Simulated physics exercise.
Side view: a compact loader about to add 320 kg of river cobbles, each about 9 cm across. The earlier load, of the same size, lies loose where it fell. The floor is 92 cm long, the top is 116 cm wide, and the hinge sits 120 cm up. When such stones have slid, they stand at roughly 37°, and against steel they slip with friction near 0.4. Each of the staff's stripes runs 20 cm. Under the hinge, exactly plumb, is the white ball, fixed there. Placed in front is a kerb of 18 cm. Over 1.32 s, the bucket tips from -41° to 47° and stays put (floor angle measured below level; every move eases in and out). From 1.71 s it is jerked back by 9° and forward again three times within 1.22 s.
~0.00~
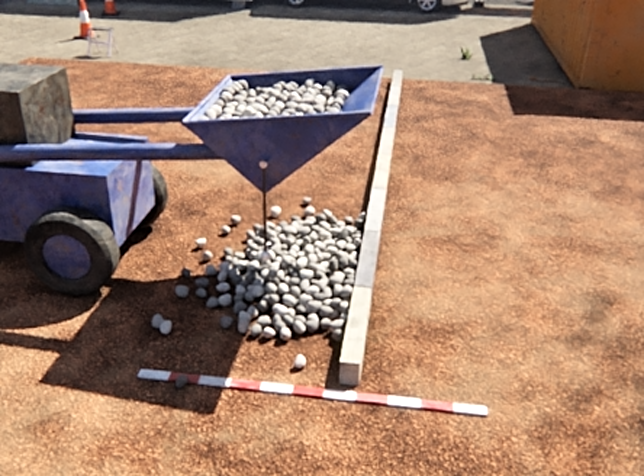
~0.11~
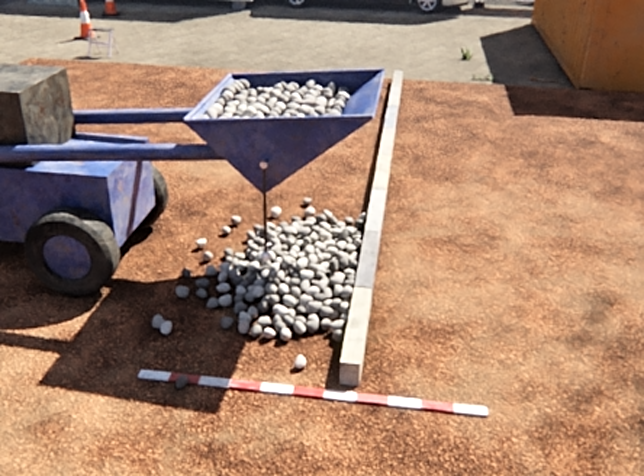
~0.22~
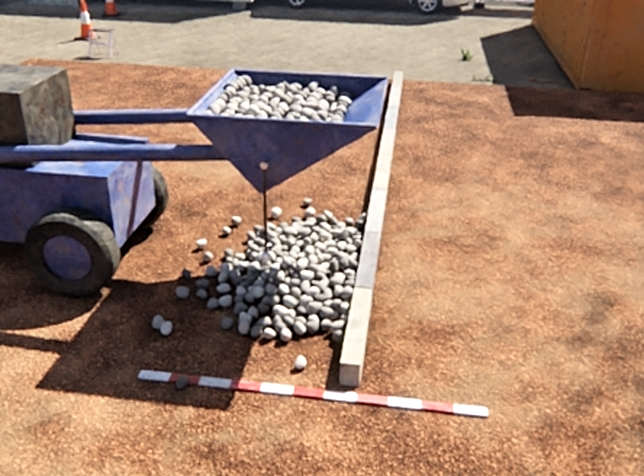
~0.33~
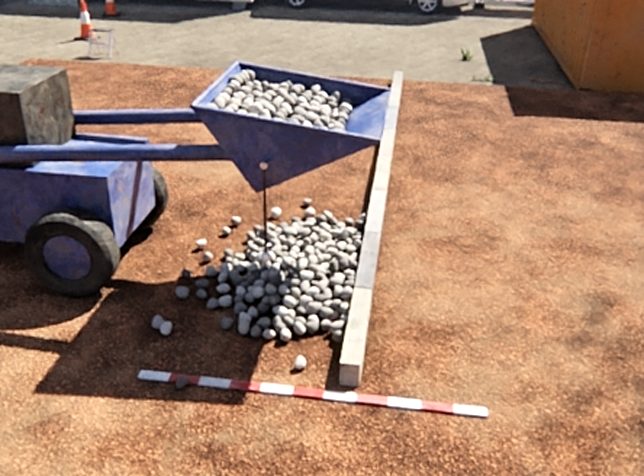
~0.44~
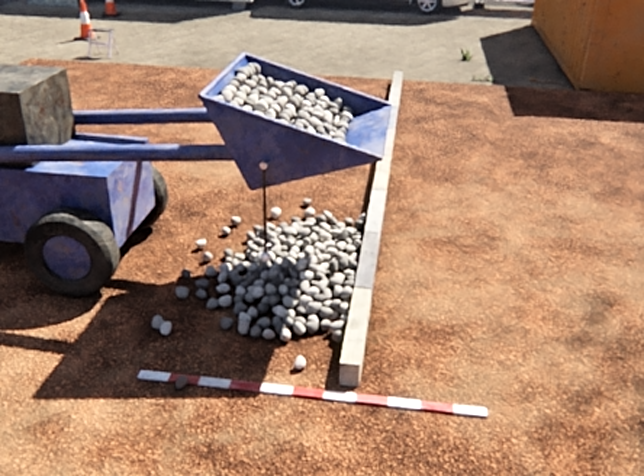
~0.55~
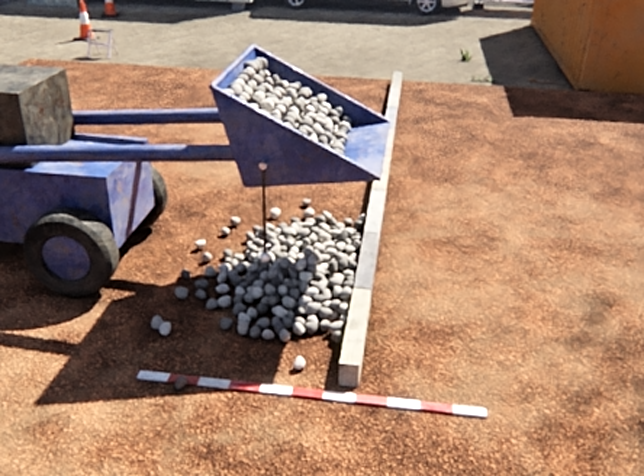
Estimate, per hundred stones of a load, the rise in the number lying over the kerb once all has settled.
Roughly 61 more per hundred.
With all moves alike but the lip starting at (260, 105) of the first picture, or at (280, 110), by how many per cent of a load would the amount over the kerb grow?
First place about 0 %, second about 5 %.
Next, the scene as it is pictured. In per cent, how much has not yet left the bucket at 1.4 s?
Reading: Near 40 % of the load.
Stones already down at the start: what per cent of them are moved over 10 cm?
Close to 0 per cent.
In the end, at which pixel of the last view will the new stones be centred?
(392, 280).
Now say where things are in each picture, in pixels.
In the first picture, the bucket is at -41°, its lip at (371, 113); the top of the load is at (291, 96). The earlier load is highest near (310, 252), 20 cm above ground level, 100 % on this side of the kerb.
In the second picture, lip at (373, 117), floor tilted -39°, highest stones at (279, 96); the stones move at 0.1 m/s on average.
In the third picture, the bucket is at -34°, its lip at (377, 127); the top of the load is at (257, 90); the stones move at 0.2 m/s on average.
In the fourth picture, the bucket is at -27°, its lip at (380, 141); the top of the load is at (245, 85); the stones move at 0.3 m/s on average.
In the fifth picture, the bucket is at -18°, its lip at (382, 159); the top of the load is at (249, 77); the stones move at 0.3 m/s on average.
In the sixth picture, the bucket is at -8°, its lip at (381, 179); the top of the load is at (256, 71); the stones move at 0.4 m/s on average.
After 1.0 s the floor is at 33°; in per cent of one load, 100 in the bucket, 100 on this side of the kerb; the foremost stones are at (352, 278).
After 1.4 s the floor is at 47°; in per cent of one load, 38 in the bucket, 145 on this side of the kerb, 17 over the kerb; the foremost stones are at (406, 283).
After 3.4 s the floor is at 47°; in per cent of one load, 0 in the bucket, 139 on this side of the kerb, 61 over the kerb; the foremost stones are at (622, 291).
After 6.1 s the floor is at 47°; in per cent of one load, 0 in the bucket, 139 on this side of the kerb, 61 over the kerb; the foremost stones are at (622, 291). Net gain over the kerb, 61.
